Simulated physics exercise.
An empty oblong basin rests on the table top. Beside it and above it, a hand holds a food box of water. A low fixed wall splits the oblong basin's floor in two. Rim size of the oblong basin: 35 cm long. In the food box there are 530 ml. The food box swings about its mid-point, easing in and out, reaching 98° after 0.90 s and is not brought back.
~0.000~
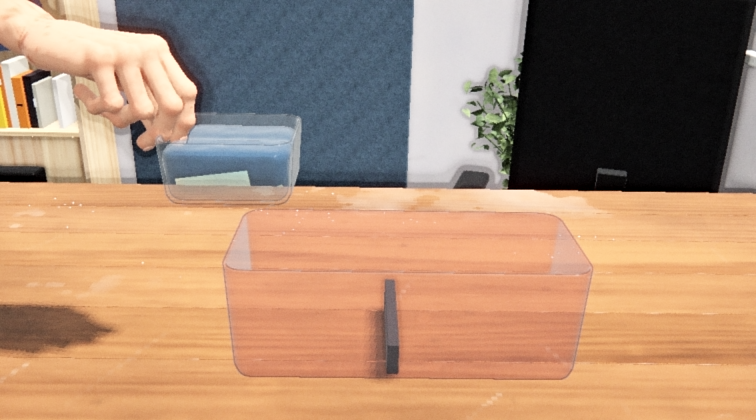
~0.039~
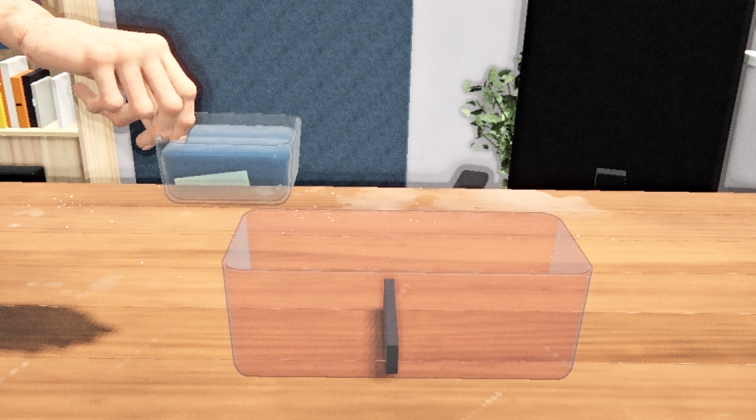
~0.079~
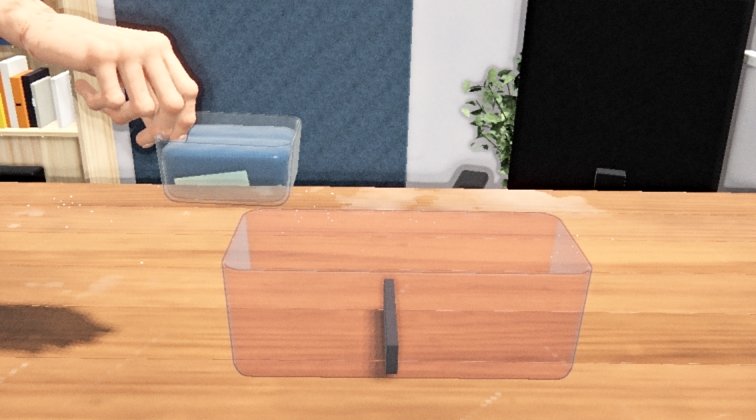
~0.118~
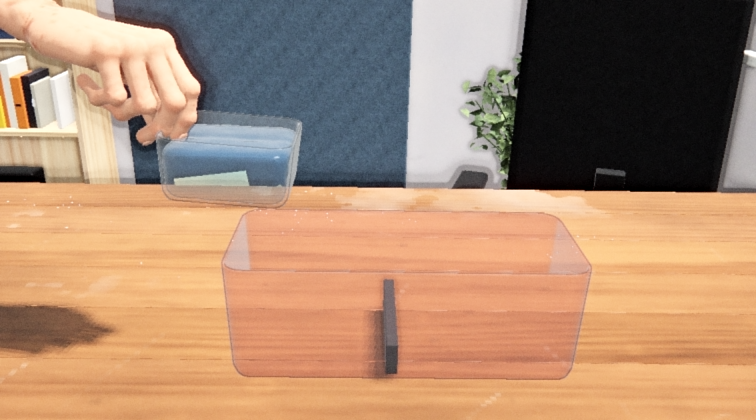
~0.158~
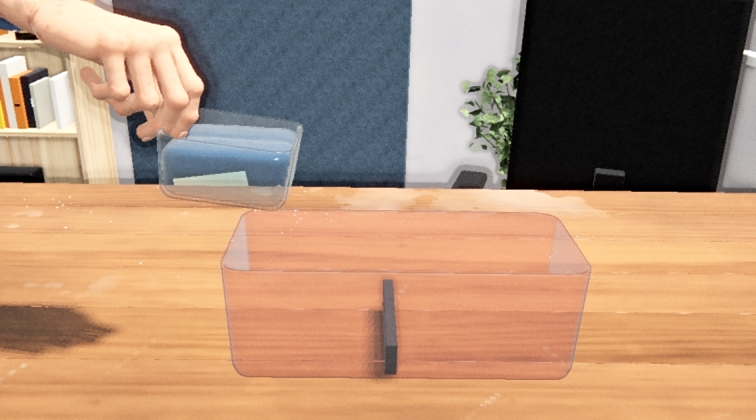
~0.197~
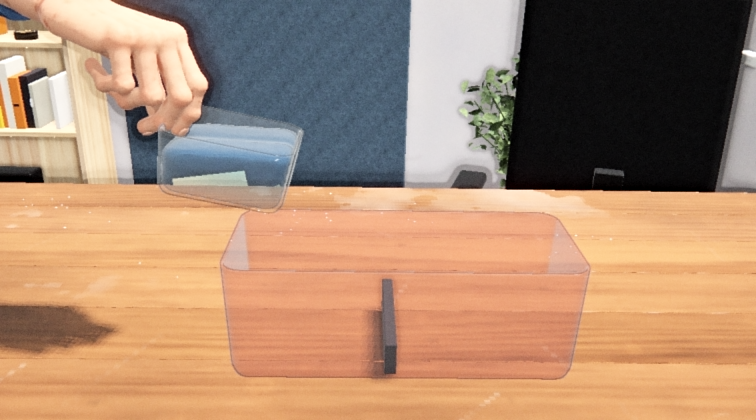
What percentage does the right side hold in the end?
About 6 per cent.
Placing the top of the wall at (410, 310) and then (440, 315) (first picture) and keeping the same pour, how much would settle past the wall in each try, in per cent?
I'd say 10 percent on the first go, 15 percent on the next.
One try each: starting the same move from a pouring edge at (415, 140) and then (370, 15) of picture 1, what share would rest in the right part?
Around 90 per cent first, around 80 per cent next.
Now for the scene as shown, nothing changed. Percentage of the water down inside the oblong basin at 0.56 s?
Close to 24 in a hundred.
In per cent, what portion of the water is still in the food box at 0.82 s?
Near 9 percent, more or less.
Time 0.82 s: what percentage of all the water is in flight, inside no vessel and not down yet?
I'd say some 3 per cent is in the air.
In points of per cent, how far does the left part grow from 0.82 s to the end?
It comes to some 8 per cent.
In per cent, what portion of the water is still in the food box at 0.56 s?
Still held: Roughly 46 % of the total.
Then, 0.56 s in, the tilt is 67° and 46 per cent is still to pour, 23 is left of the wall and 0 right of it.
Then, 0.82 s in, the tilt is 96° and 9 per cent is still to pour, 86 is left of the wall and 2 right of it.
Then, 1.10 s in, the tilt is 98° and 1 per cent is still to pour, 93 is left of the wall and 5 right of it.
Then, 1.40 s in, the tilt is 98° and 0 per cent is still to pour, 94 is left of the wall and 6 right of it.
Finally, 94 per cent lies left of the wall, 6 right of it and 0 outside.
